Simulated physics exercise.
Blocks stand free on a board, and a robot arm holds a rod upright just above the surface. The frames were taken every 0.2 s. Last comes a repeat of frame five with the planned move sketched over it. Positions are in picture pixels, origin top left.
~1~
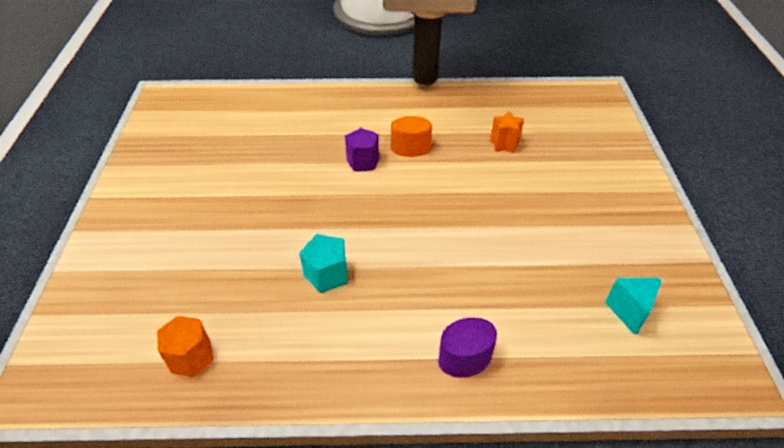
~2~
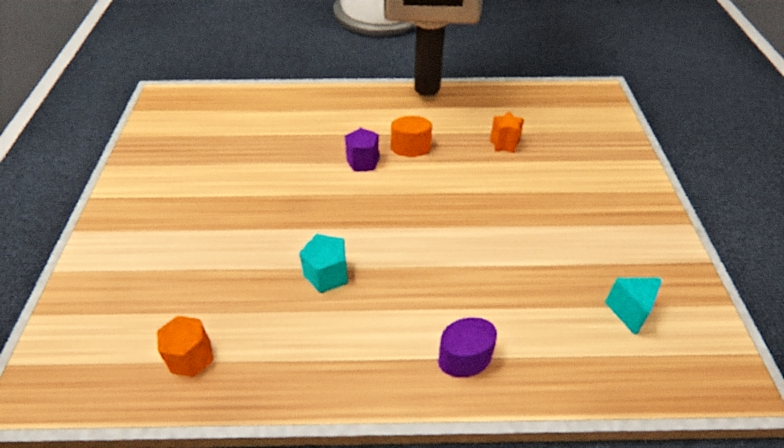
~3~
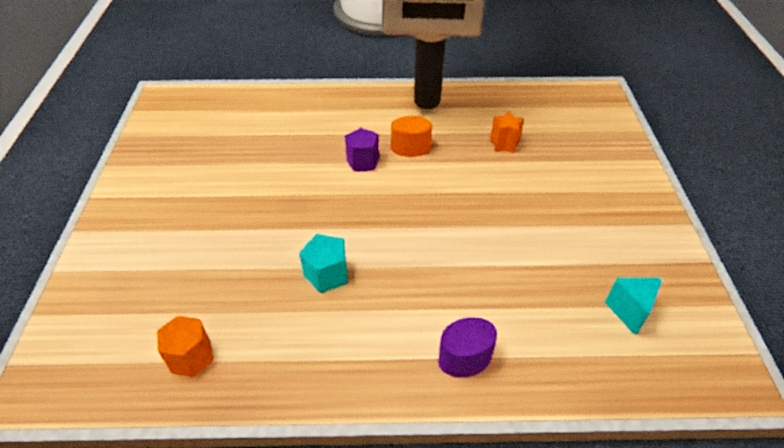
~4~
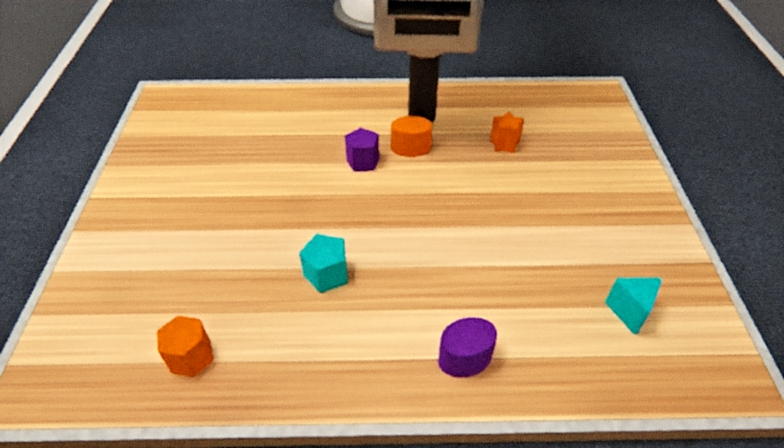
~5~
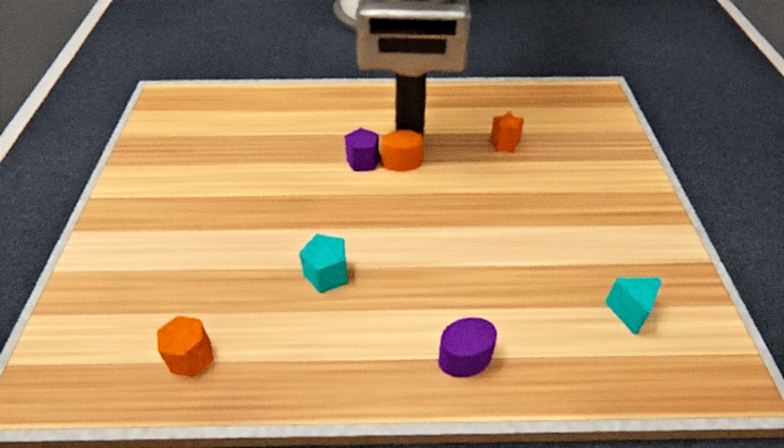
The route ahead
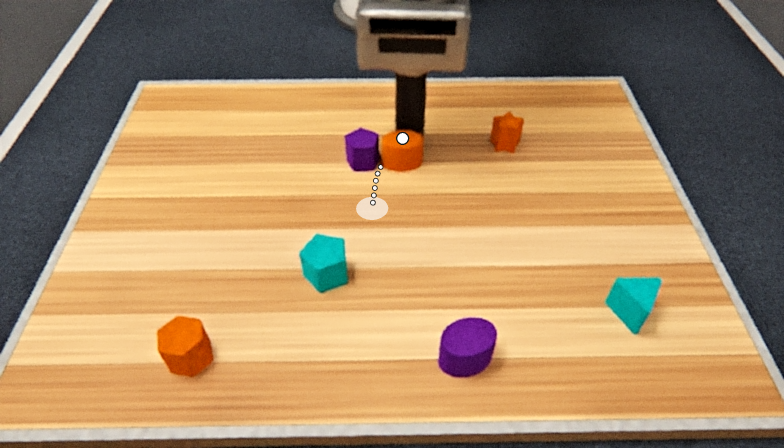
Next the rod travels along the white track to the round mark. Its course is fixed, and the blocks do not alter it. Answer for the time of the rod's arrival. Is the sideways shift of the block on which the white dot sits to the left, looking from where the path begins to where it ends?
Answer: Yes.
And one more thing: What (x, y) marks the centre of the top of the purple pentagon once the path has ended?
I'd say the purple pentagon ends with its top centre at (345, 146).
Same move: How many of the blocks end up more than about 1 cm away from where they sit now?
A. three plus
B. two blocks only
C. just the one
Option B.
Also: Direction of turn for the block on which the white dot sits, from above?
The answer is counter-clockwise.
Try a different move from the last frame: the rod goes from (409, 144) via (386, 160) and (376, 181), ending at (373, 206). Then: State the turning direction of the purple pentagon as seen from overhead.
Seen from above, clockwise.
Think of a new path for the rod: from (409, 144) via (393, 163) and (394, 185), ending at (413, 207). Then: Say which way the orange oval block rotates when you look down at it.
Overhead view: Clockwise.
Path on the board, from (409, 144) via (386, 160) and (376, 183), ending at (372, 208); the dot is on the orange oval block.
What follows on the original path. One third of the way, rod at (386, 152); purple pentagon at (353, 141), turned 15° clockwise; orange oval block at (389, 157), turned 40° anticlockwise.
Two thirds of the way, rod at (375, 175); purple pentagon at (345, 146), turned 55° clockwise; orange oval block at (386, 181), turned 60° anticlockwise.
At the end, rod at (372, 200); turquoise pentagon in place; purple pentagon at (345, 146), turned 55° clockwise; orange oval block at (391, 206), turned 80° anticlockwise.
